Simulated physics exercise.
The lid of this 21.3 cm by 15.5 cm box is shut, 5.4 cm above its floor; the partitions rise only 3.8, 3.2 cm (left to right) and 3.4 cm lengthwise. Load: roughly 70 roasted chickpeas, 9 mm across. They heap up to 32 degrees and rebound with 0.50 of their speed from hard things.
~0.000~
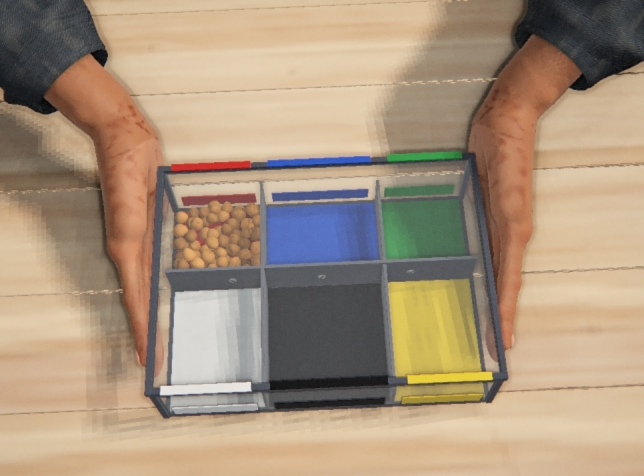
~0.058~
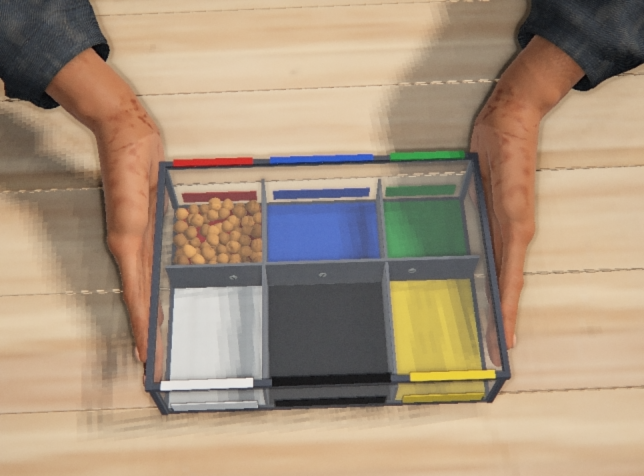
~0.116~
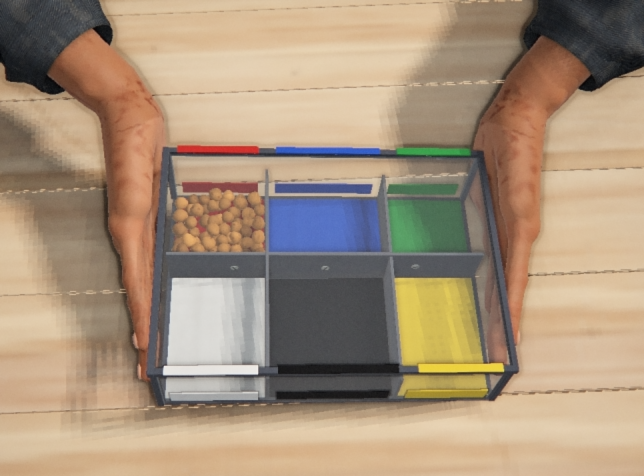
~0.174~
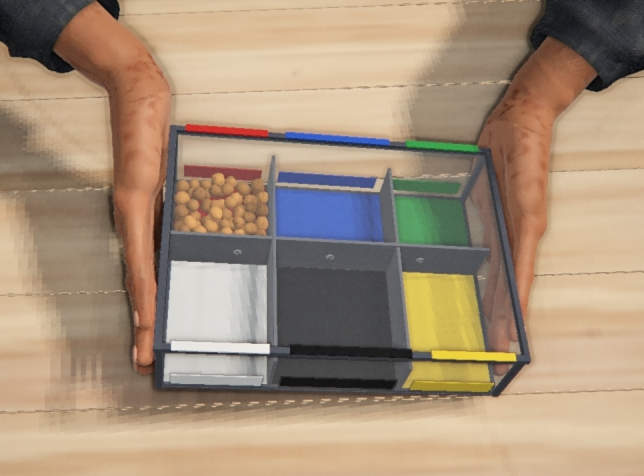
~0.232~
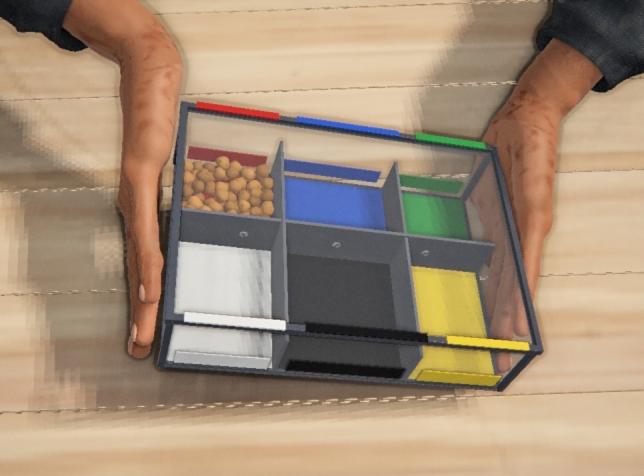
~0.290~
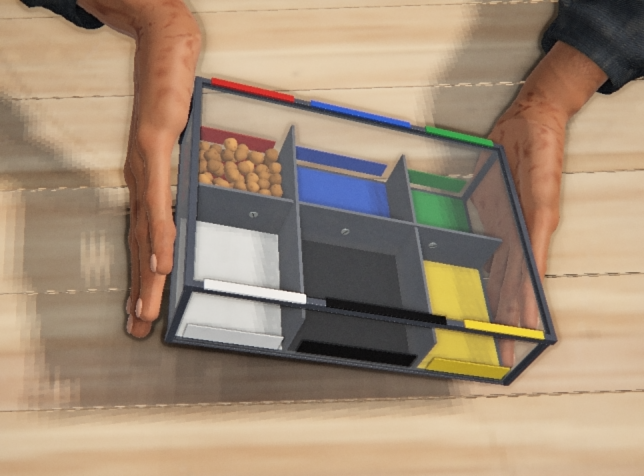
Two hands hold a clear-lidded box with chickpeas in the red compartment, then tilt it.
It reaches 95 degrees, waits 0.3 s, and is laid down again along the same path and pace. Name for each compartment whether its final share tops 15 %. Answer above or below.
Red: Above, blue: Below, green: Above, yellow: Below, white: Below, black: Below.
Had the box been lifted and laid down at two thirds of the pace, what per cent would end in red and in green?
Then: Red 70, green 25.
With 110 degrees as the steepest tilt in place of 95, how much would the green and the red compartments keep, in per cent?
Green 20; red 70.
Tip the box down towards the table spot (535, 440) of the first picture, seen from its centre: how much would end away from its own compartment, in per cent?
Some 75 per cent.
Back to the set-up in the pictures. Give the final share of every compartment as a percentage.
Red 65; blue 5; green 30; yellow 0; white 0; black 0.
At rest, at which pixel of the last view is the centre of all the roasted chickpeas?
Near (258, 224).
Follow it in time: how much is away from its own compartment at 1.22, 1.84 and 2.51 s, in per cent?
In turn: 25, 35, 35.
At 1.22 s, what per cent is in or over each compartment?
Red 75; blue 10; green 15; yellow 0; white 0; black 0.
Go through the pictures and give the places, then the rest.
The first picture shows box tilt 0 degrees, front corners at (152, 390) and (501, 374); red 100 %.
The second picture shows box tilt 1 degrees, front corners at (152, 385) and (503, 372).
The third picture shows box tilt 6 degrees, front corners at (154, 370) and (511, 366), lowest corner right back.
The fourth picture shows box tilt 12 degrees, front corners at (161, 345) and (523, 357), lowest corner right back.
The fifth picture shows box tilt 18 degrees, front corners at (173, 316) and (535, 347), lowest corner right back.
The sixth picture shows box tilt 24 degrees, front corners at (192, 283) and (549, 337), lowest corner right back; red 100 %. The box's pace is about 105 degrees a second.
After 1.22 s, tilt 95 degrees; red 75 %, blue 10 %, green 15 %.
Then, at 1.84 s, tilt 48 degrees; red 65 %, blue 5 %, green 30 %.
After 2.51 s, tilt 0 degrees; red 65 %, blue 5 %, green 30 %.
By 3.1 s all is still; red 65 %, blue 5 %, green 30 %, yellow 0 %, white 0 %, black 0 %.
